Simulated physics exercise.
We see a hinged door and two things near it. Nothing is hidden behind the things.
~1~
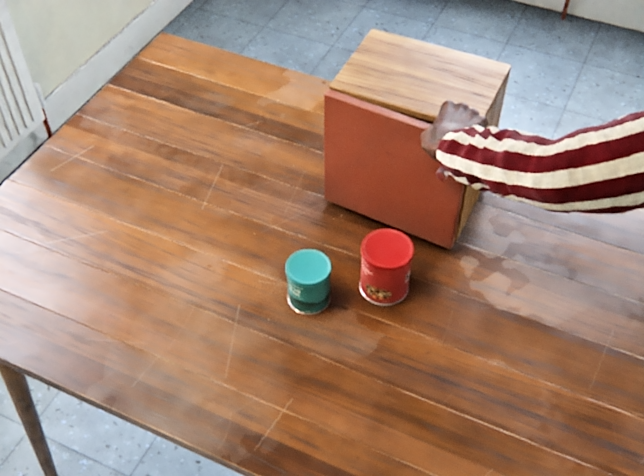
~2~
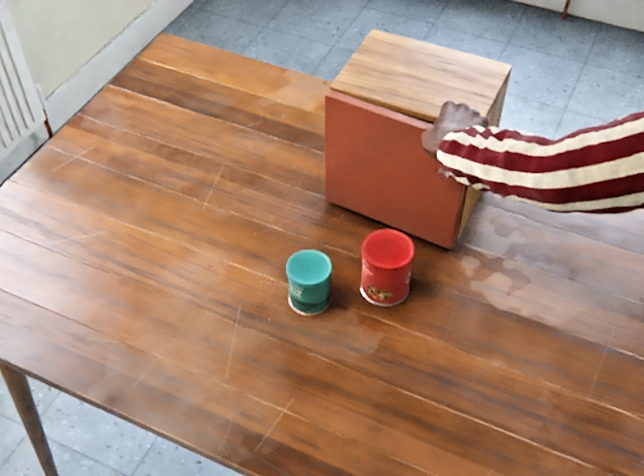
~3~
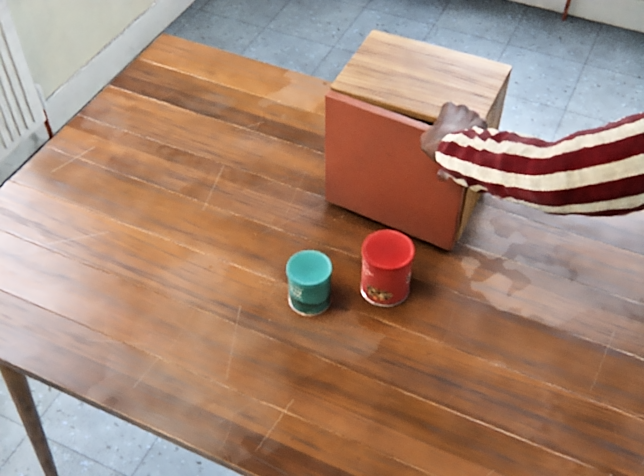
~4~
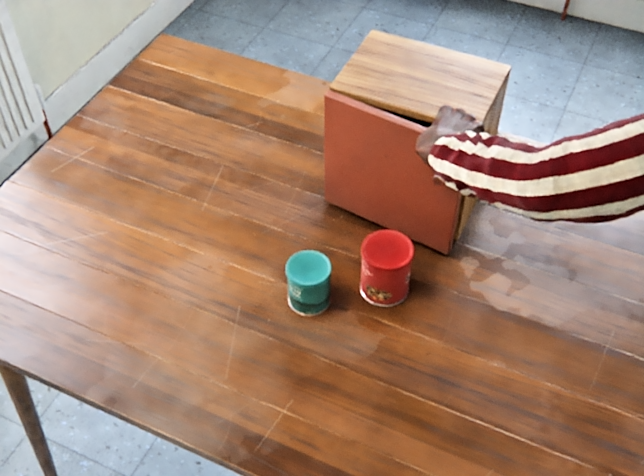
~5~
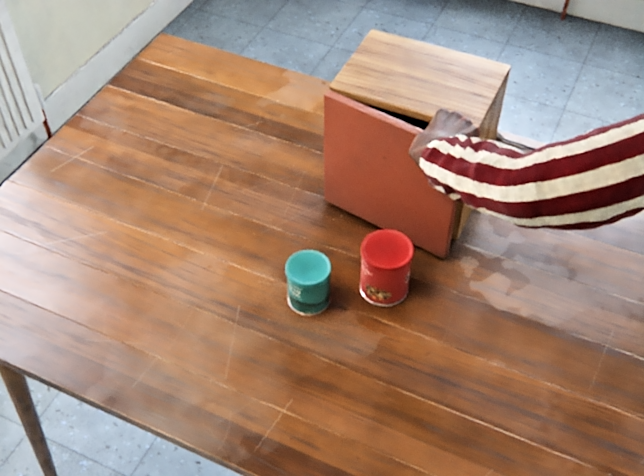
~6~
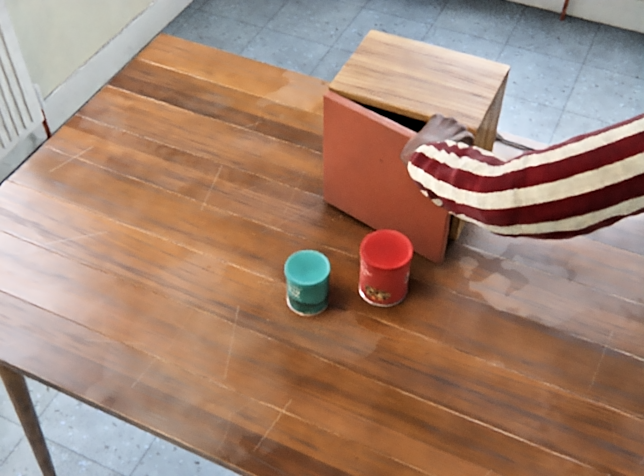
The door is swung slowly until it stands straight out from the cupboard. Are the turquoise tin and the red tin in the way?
In the end the turquoise tin gets knocked, the red tin gets knocked.
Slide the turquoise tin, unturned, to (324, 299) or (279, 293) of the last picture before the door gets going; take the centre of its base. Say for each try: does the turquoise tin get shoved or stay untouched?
In turn it is pushed along; is pushed along.
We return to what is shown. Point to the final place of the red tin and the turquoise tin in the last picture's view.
The red tin at (247, 305), the turquoise tin at (227, 275).
Then, 1.10 s later than the last frame, door 51° open; turquoise tin shifted a little near (286, 285); red tin shifted about its own width near (333, 291).
Then, 1.64 s later than the last frame, door 69° open; turquoise tin shifted about its own width near (245, 279); red tin shifted well along near (284, 298).
When it is over, the turquoise tin gets shoved, near (227, 275); the red tin gets shoved, near (247, 305).
